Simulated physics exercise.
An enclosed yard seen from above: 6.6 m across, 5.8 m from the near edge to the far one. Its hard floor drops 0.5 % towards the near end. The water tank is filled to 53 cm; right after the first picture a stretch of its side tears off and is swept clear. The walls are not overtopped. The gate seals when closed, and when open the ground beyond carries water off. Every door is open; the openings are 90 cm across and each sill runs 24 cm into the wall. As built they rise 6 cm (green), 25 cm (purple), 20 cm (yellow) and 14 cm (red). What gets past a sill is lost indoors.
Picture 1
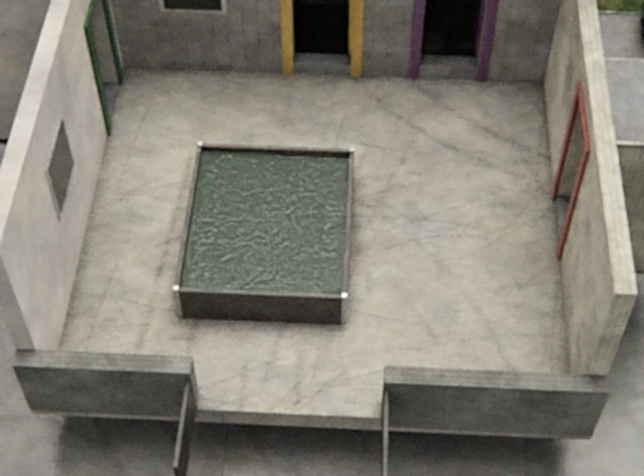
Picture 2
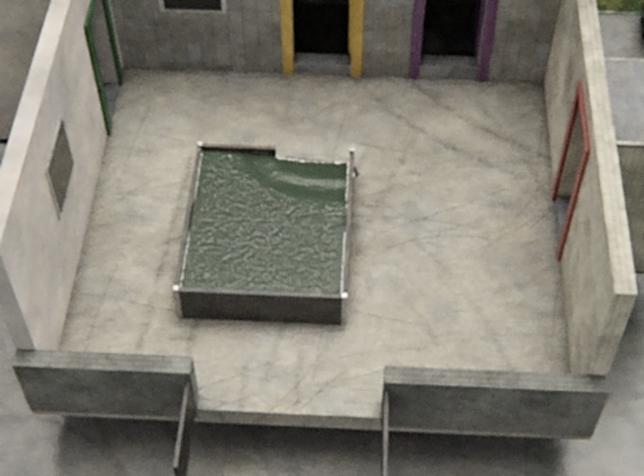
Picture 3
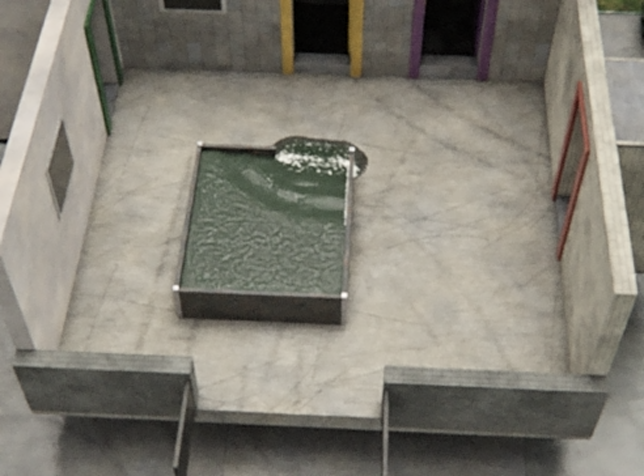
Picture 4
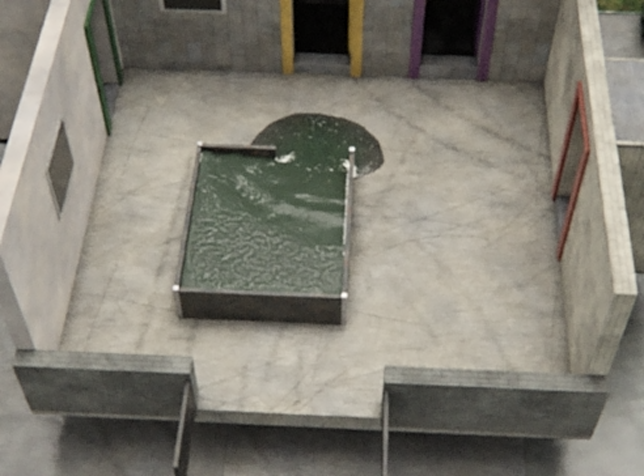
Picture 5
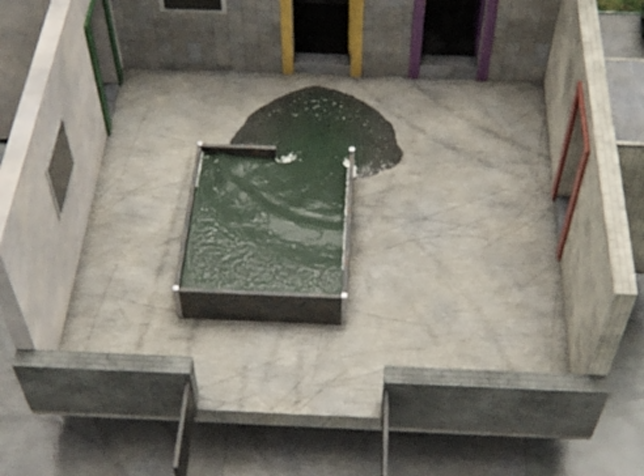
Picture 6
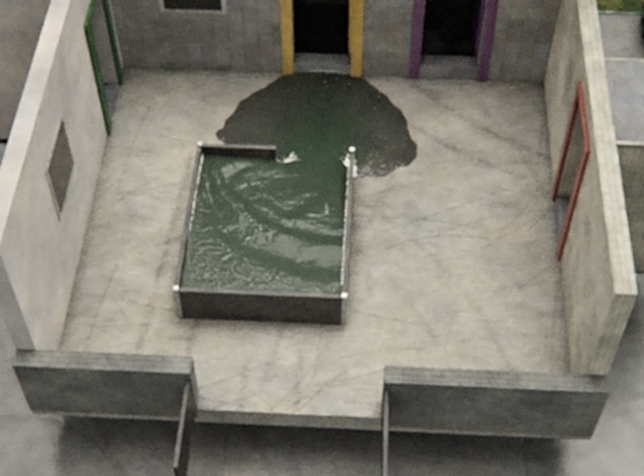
Green water in a rectangular tank pouring through a gap in its far side and spreading across the walled yard's pale floor.
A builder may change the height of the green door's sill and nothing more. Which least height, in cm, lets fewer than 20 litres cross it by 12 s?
It would have to be roughly 12.5 cm high.
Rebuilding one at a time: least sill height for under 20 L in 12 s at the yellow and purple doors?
Roughly 24 cm at yellow and 10.0 cm at purple.
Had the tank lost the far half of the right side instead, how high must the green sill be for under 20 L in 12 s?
About 6.5 cm.
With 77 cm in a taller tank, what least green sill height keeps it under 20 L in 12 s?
Then roughly 18 cm.
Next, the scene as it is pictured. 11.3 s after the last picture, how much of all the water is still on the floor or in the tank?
Some 84 per cent remains.
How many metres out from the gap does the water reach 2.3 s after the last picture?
Roughly 4.0 m.
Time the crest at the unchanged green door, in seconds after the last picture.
At about 2.6 s.
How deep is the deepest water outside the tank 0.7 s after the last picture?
About 30 cm.
Then, 0.7 s after the last picture water covers 20 % of the floor, deepest (30 cm) near (323, 170); it has not reached the green door.
Then, 2.3 s after the last picture water covers 35 % of the floor, deepest (29 cm) near (538, 82); 15 cm at the green door, 6 litres in over its 6 cm sill.
Then, 11.3 s after the last picture water covers 95 % of the floor, deepest (10 cm) near (93, 387); 6 cm at the green door, 148 litres in over its 6 cm sill.
At the green door as built, the water peaked near 16 cm, 2.5 s after the last picture.
Run again over the same 12 s with other heights there, 35 litres in over 11 cm, 6 litres over 15 cm. The limit of 20 litres is kept from about 12.5 cm up.
